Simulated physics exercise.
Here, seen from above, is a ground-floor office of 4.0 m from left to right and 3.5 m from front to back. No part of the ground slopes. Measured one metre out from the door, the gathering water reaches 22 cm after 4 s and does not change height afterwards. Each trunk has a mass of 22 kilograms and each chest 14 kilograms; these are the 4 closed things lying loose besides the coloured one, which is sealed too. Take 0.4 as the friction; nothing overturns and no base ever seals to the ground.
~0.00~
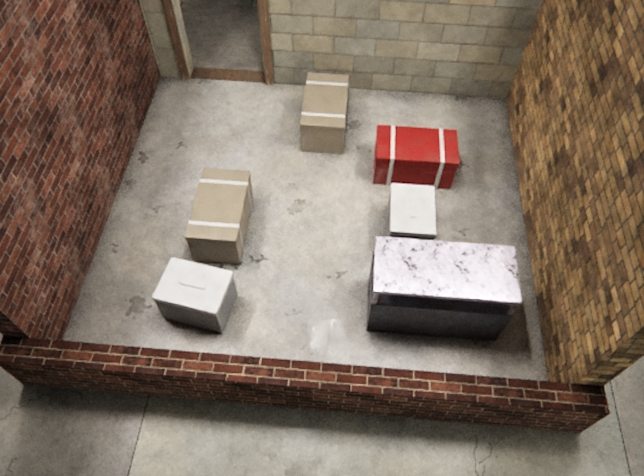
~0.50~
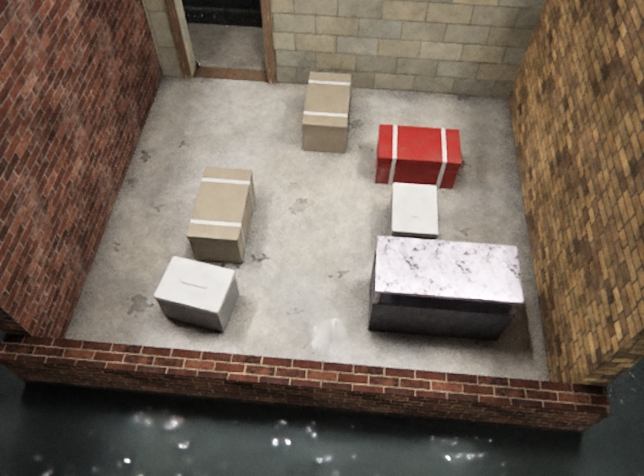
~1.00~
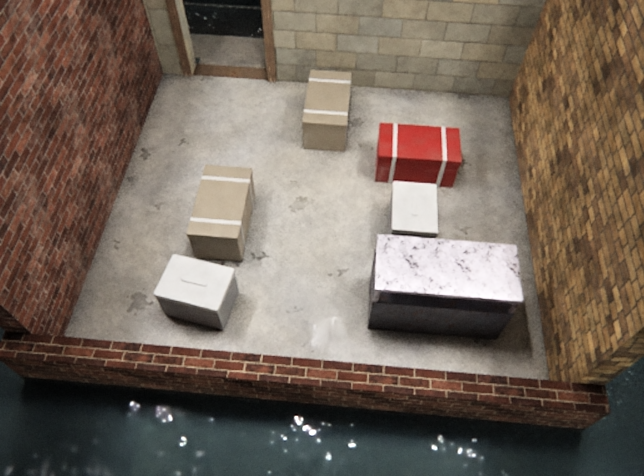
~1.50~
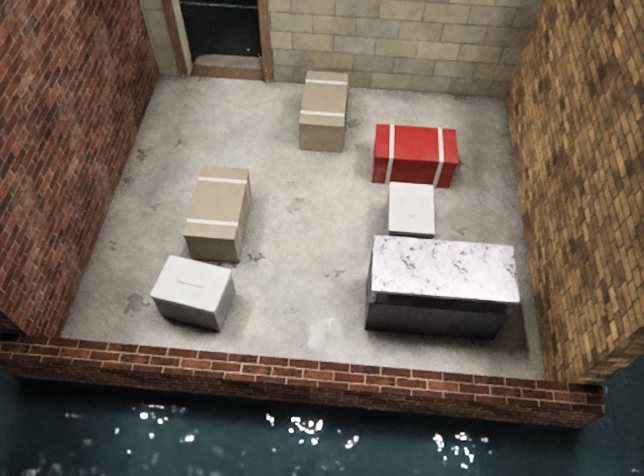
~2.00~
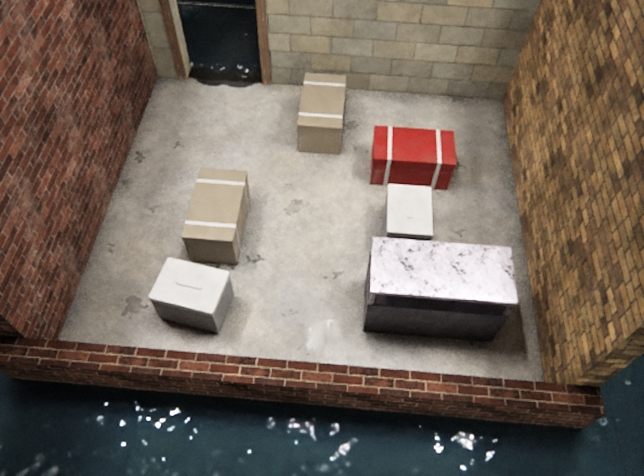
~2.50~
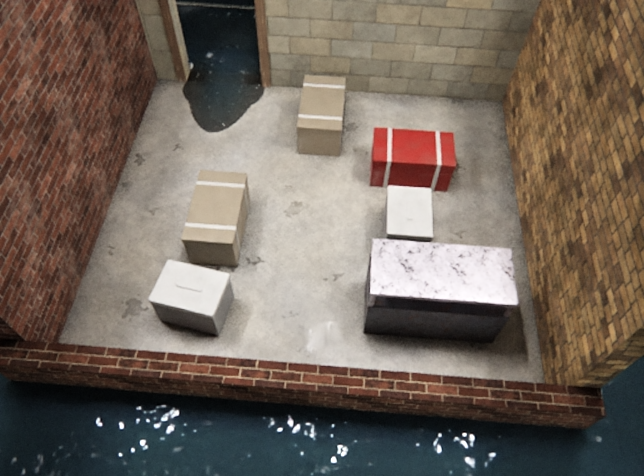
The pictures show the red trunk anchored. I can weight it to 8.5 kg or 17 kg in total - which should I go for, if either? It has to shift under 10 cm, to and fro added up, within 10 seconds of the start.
Make it 17 kg.
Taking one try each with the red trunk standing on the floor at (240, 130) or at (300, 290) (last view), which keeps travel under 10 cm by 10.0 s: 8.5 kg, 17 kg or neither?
The first try gives failure with both; the second gives failure with both.
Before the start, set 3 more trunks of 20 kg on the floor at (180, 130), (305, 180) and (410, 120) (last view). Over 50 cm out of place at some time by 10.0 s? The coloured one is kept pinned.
In the order given, beyond the mark, then beyond the mark, and last within the mark.
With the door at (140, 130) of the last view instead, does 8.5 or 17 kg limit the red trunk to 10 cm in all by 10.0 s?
Moved there, neither choice works.
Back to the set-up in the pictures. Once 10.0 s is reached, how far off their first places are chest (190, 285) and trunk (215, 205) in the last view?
Respectively 120 and 80 centimetres.
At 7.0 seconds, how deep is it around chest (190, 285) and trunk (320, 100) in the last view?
7 and 2 cm.
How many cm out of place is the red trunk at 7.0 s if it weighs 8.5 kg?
Roughly 0 cm.
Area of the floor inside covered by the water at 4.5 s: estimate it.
I'd estimate close to 5.0 m2.
After 3.5 s the red trunk would be 0 cm from its start with 8.5 kg and 0 cm from its start with 17 kg; 0 cm of water round it then.
After 4.5 s the red trunk would be 0 cm from its start with 8.5 kg and 0 cm from its start with 17 kg; 0 cm of water round it then.
After 7.0 s the red trunk would be 0 cm from its start with 8.5 kg and 0 cm from its start with 17 kg; 1 cm of water round it then.
After 10.0 s the red trunk would be 23 cm from its start with 8.5 kg and 1 cm from its start with 17 kg; 4 cm of water round it then.
